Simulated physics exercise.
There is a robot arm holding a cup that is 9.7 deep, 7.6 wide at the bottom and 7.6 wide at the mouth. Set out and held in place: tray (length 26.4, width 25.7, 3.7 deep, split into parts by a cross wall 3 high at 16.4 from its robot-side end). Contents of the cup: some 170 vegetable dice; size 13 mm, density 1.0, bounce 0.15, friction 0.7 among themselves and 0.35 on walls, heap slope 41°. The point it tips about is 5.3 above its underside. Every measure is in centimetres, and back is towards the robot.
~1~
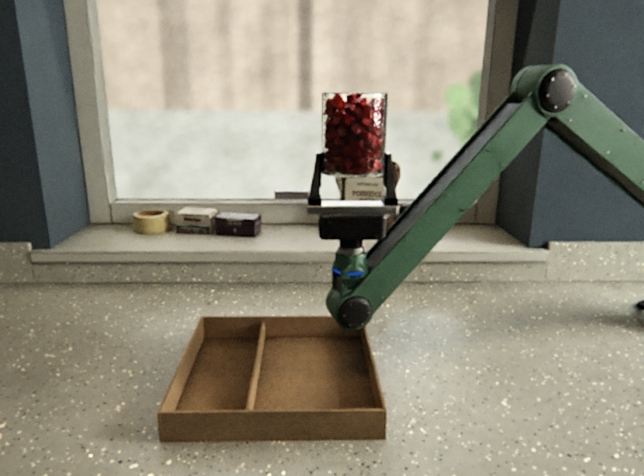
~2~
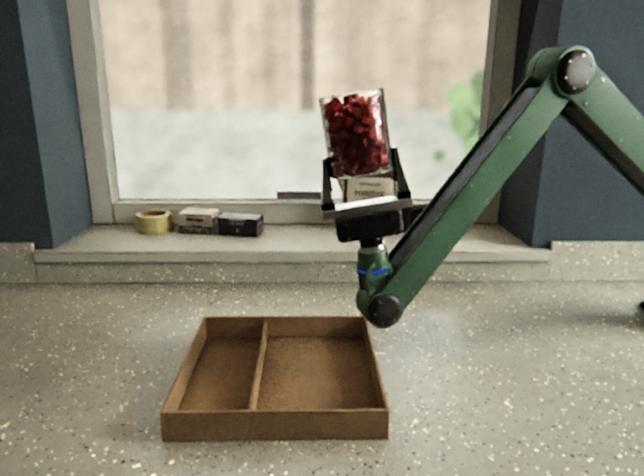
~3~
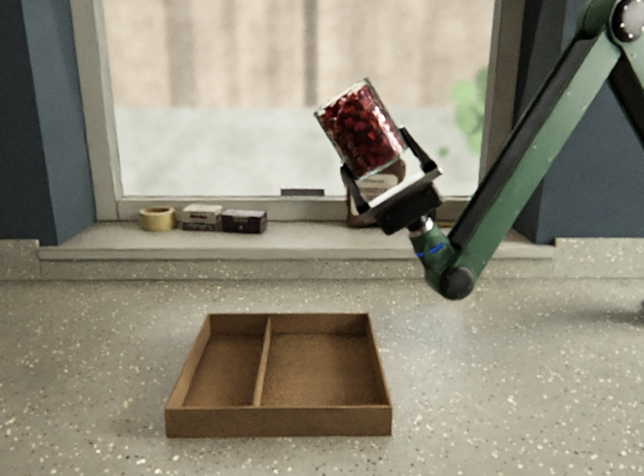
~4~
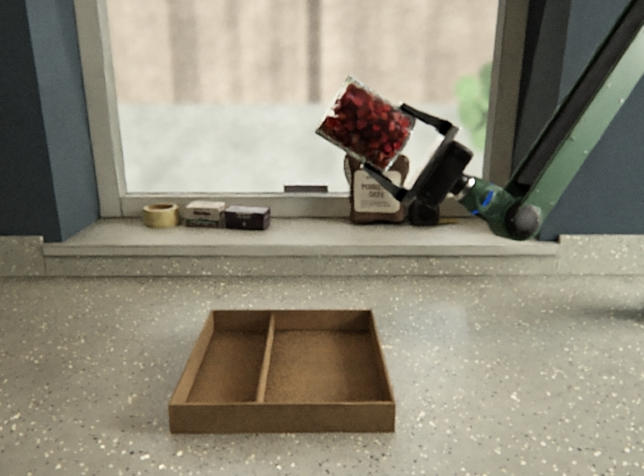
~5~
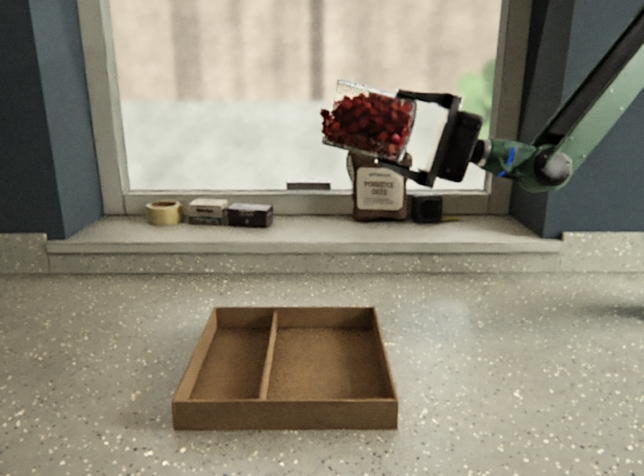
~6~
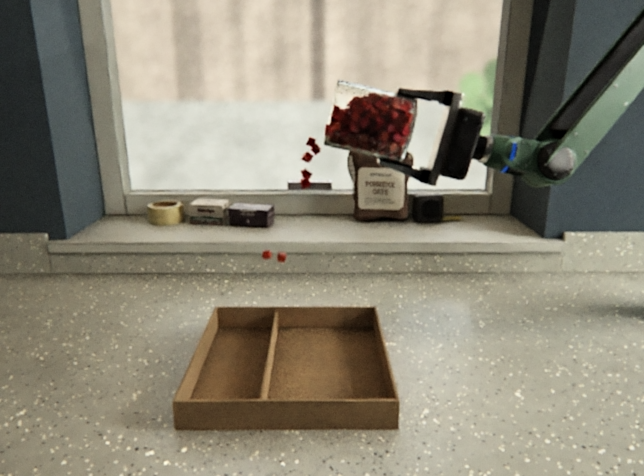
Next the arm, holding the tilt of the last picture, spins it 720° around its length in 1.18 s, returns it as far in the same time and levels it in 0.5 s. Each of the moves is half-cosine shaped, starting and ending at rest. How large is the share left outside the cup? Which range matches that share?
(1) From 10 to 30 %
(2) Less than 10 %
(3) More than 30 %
From 10 to 30 % (1).
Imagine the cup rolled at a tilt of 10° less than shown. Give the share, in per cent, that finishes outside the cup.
I'd say close to 5 in a hundred.
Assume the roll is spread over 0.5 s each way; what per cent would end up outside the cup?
Then roughly 10 %.
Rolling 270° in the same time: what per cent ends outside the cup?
I'd expect some 20 per cent.
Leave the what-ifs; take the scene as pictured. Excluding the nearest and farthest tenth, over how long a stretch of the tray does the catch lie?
About 14 centimetres.
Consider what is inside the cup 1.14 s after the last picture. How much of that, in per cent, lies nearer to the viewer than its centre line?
I'd put it at about 55 per cent.
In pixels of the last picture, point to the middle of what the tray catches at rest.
Centre point: Close to (284, 367).
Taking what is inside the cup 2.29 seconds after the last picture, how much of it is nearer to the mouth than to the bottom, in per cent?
About 35 per cent.
Then, 1.14 s later, tipped 77°, highest piece 39 above the table; 152 in the cup, 10 in the robot-side part, 5 in the far-side part, 2 in flight or on a rim.
Then, 2.29 s later, tipped 77°, highest piece 38 above the table; 145 in the cup, 19 in the robot-side part, 5 in the far-side part.
Then, 3.06 s later, upright, highest piece 39 above the table; 143 in the cup, 21 in the robot-side part, 5 in the far-side part.
Then, 3.76 s later, upright, highest piece 39 above the table; 143 in the cup, 21 in the robot-side part, 5 in the far-side part.
At rest, 143 in the cup, 21 in the robot-side part, 5 in the far-side part. That is 15 % outside the cup.
